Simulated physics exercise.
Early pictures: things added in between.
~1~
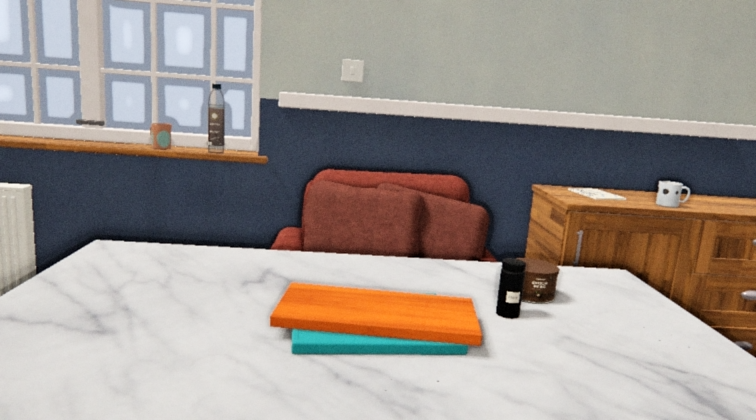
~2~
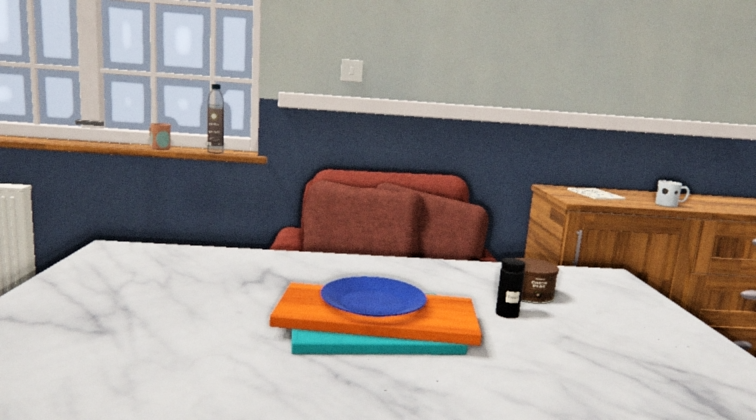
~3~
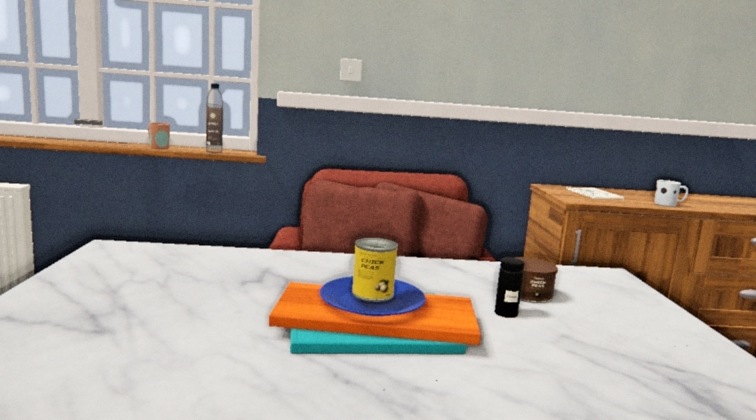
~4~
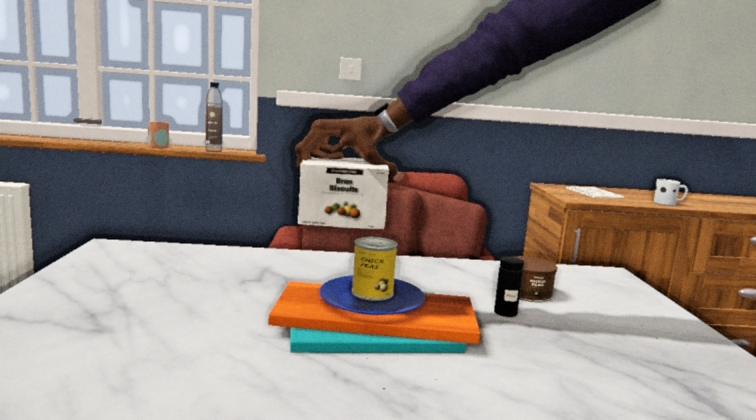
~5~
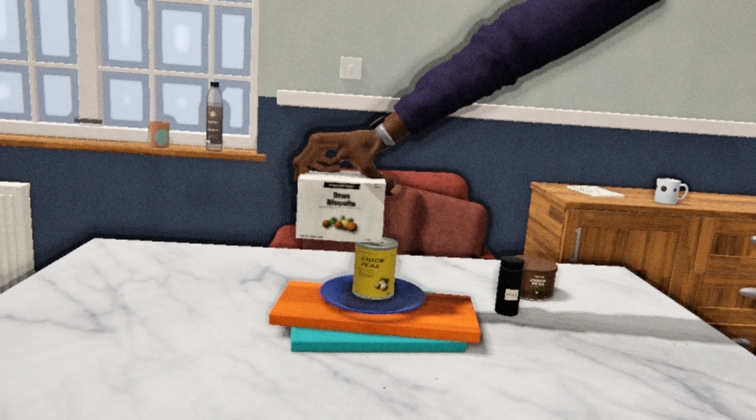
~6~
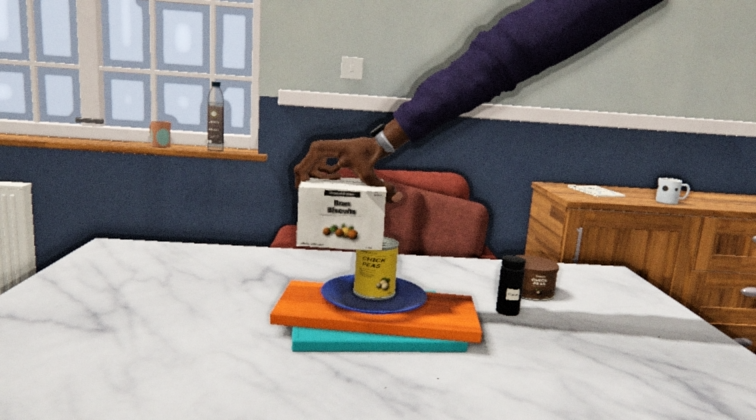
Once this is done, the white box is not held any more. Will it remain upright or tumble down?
The stack does not stay intact.
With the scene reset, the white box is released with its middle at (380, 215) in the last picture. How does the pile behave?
In the end the pile does not fall.
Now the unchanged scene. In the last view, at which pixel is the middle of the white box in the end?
It finishes at about (194, 293).
Then, 0.30 s past the last view, white box now fallen.
Then, 0.60 s past the last view, things are still on the move.
Then, 1.10 s past the last view, white box resting near (194, 293).
Finally, fallen, white box; the other 6 still in place. Final places as the last picture's camera would see them, white box near (194, 293). The pile comes apart.
